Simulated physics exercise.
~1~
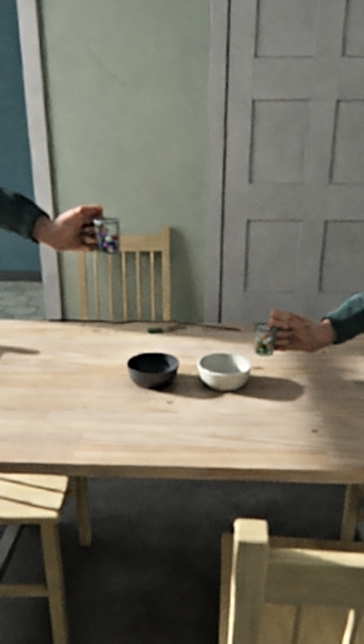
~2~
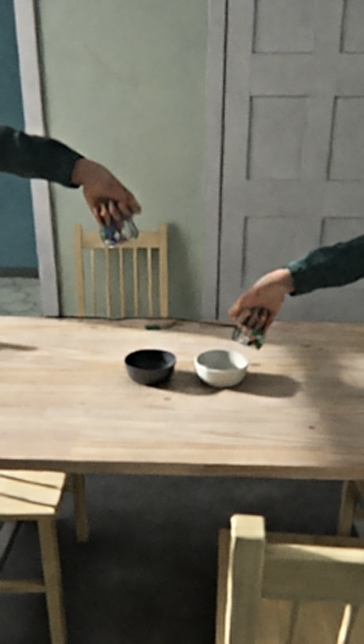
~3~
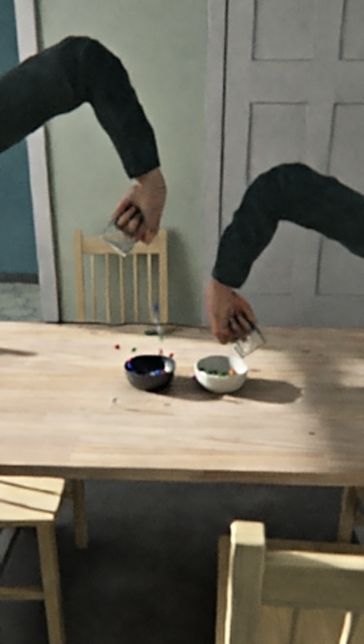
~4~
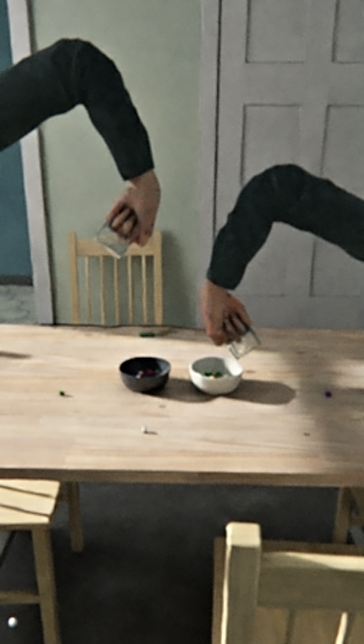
Two hands tip cups of small pieces into dark and white bowls, the left scattering some.
